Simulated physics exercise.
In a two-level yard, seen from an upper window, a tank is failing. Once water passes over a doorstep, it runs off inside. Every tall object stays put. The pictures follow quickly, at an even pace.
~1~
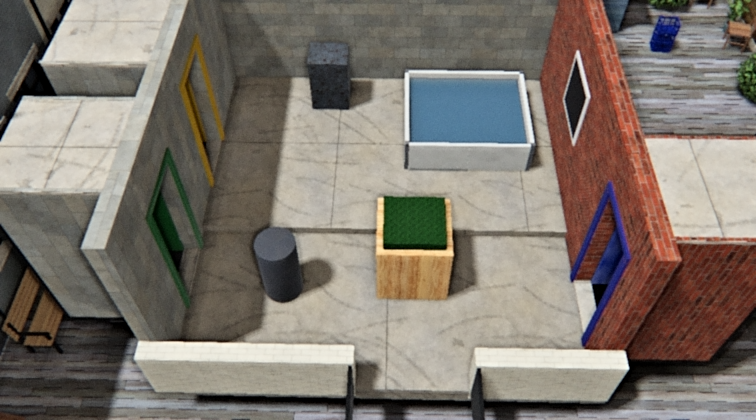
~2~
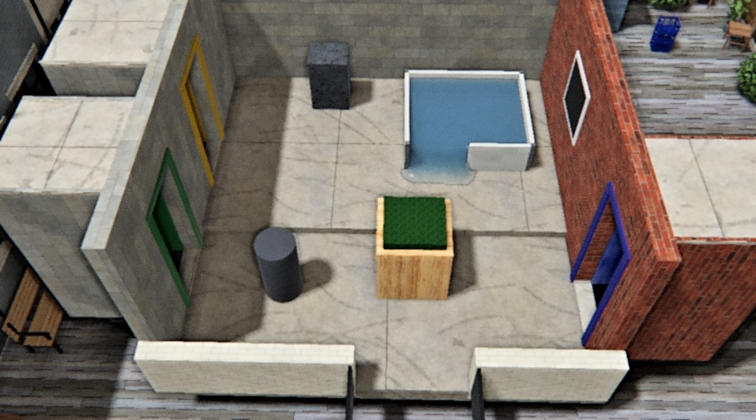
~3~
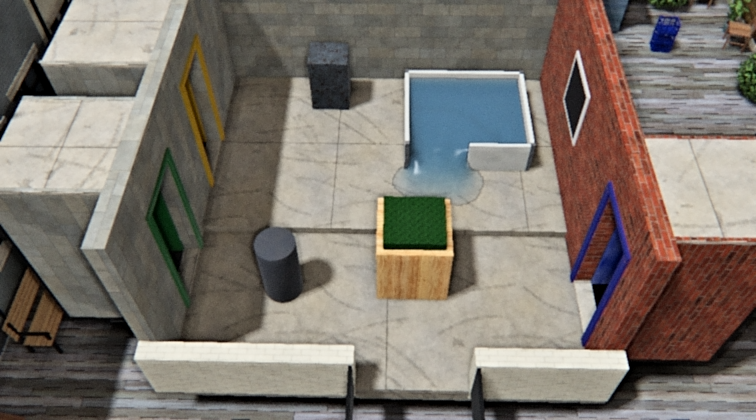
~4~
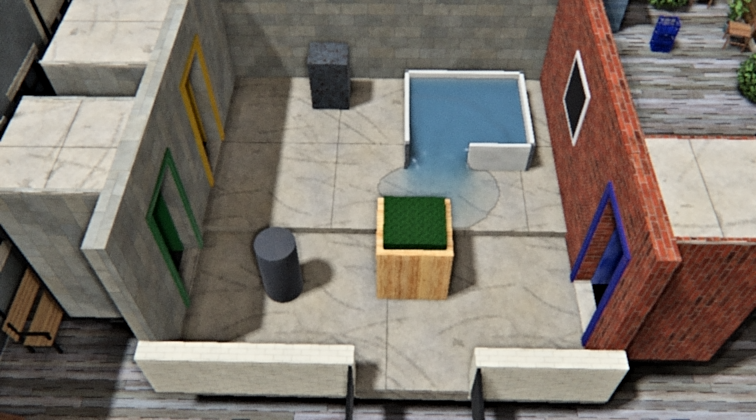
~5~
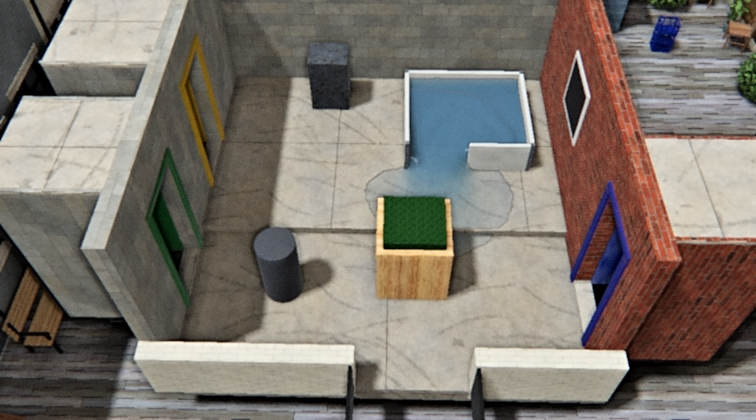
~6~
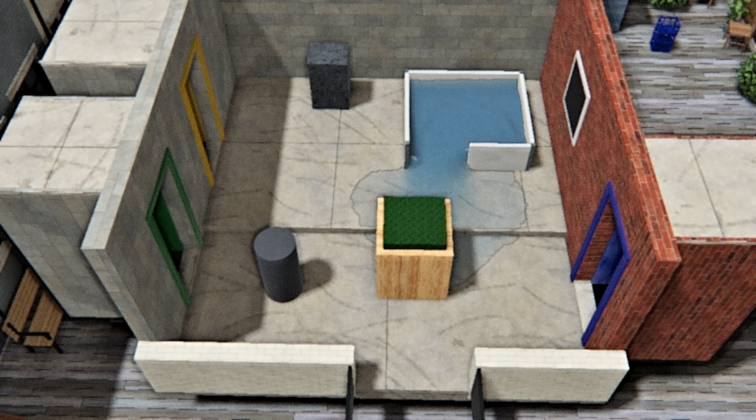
A walled yard with a pale stone floor is seen from high above, with a green-framed doorway and a yellow-framed one on the left and a blue-framed one in the red brick wall on the right. A white-sided water tank stands at the back, near a dark block, a grey cylinder and a green-topped wooden box. The tank's front opens at its left part, and water pours out, spreading forward and sideways around the box, while the camera stays still.
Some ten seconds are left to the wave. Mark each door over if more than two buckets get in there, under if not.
Yellow door: Under, green door: Over, blue door: Over.
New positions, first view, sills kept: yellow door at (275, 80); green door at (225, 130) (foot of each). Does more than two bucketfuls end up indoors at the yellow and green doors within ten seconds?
I'd say the yellow door keeps within limits and the green door keeps within limits.
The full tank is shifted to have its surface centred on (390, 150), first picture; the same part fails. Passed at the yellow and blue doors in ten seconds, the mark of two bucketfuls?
So the yellow door remains within bounds, and likewise the blue door remains within bounds.
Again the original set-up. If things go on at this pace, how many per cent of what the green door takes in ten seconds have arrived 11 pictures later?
About 0 per cent.
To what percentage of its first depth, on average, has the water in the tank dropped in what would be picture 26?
My reading is 38 %.
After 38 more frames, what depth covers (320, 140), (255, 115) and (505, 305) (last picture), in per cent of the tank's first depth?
Taking the places in turn, I get roughly 0, 0 and 10 percent.
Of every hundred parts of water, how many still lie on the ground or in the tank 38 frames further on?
Roughly 78 parts in every hundred.
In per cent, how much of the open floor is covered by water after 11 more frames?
Close to 40 percent, by my reckoning.
A moment on, water covers 25 % of the floor; the yellow door not reached, the green door not reached, the blue door not reached.
Next, water covers 40 % of the floor; the yellow door not reached, the green door wet at the sill, nothing in, the blue door wet at the sill, nothing in.
Then, water covers 45 % of the floor; the yellow door not reached, the green door over two buckets in, the blue door over two buckets in.
Later, water covers 50 % of the floor; the yellow door not reached, the green door far over two buckets in, the blue door over two buckets in.
In the end, water covers 50 % of the floor; the yellow door not reached, the green door far over two buckets in, the blue door far over two buckets in.
